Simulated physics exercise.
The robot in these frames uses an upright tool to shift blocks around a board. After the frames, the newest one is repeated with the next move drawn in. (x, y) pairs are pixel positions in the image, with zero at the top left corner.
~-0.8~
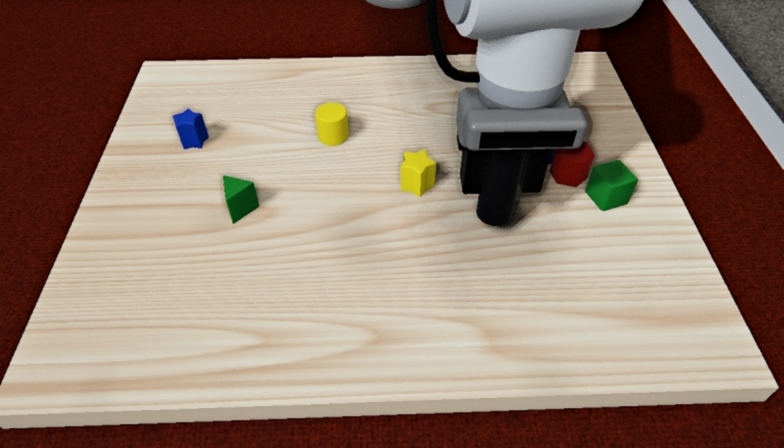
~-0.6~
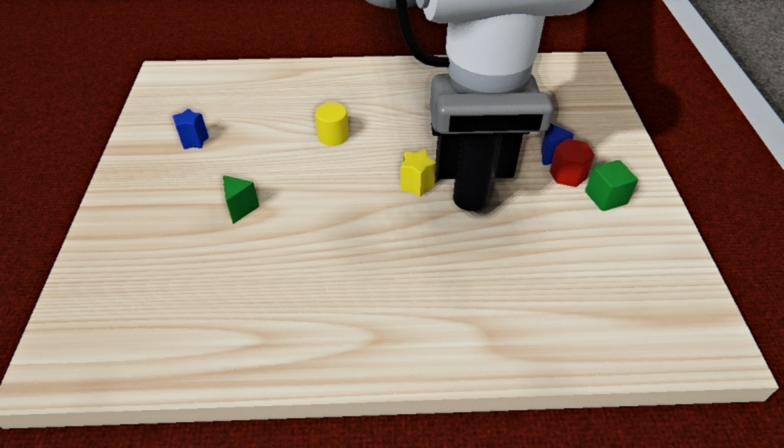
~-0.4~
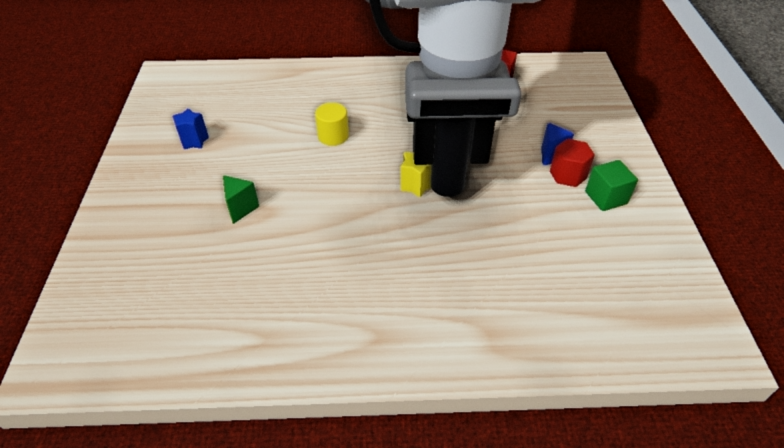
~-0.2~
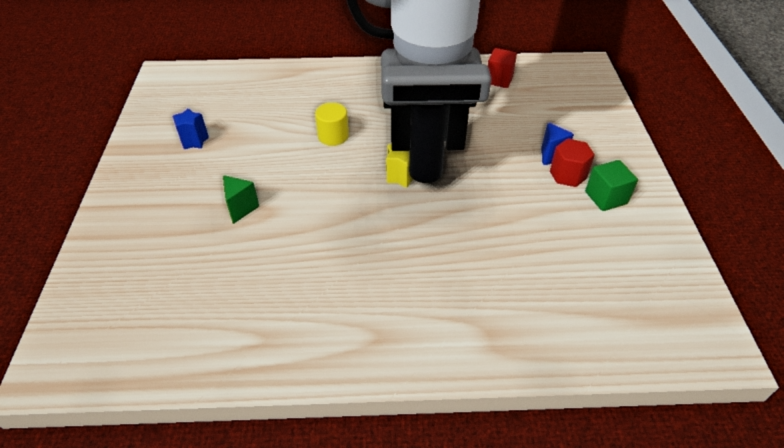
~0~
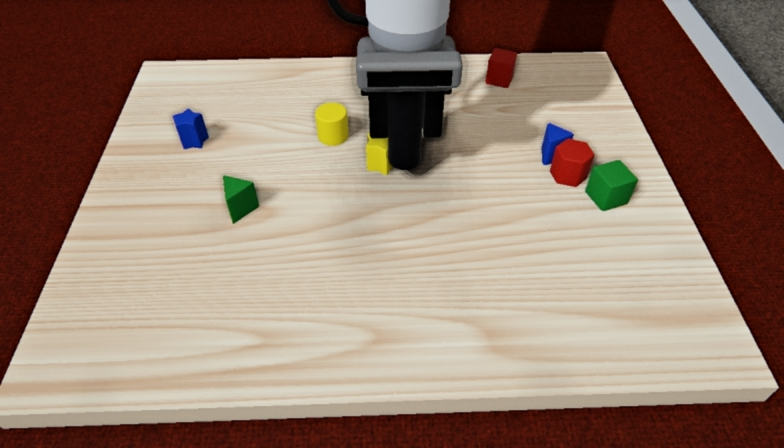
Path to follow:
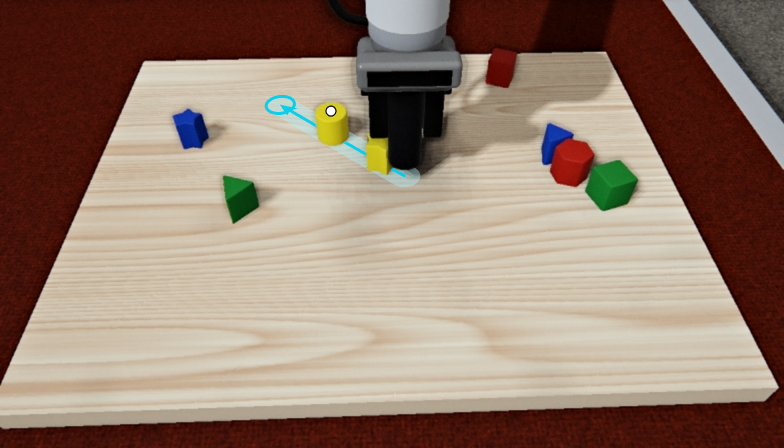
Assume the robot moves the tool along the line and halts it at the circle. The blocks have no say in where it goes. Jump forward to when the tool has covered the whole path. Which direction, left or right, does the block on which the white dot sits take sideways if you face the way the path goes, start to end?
Right-hand side.
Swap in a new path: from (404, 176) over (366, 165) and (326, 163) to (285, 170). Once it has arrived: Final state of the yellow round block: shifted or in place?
Here's my answer: The yellow round block gets displaced.
Drawn move, from (404, 176) directly to (280, 105); the dot is on the yellow round block.
The first path, step by step. One third of the way, tool at (357, 134); yellow round block at (313, 100); yellow star-shaped block at (336, 114).
Two thirds of the way, tool at (316, 111); yellow round block at (282, 79); yellow star-shaped block at (293, 94).
At the end, tool at (278, 89); yellow round block at (254, 58); yellow star-shaped block at (253, 75), turned 15° anticlockwise.
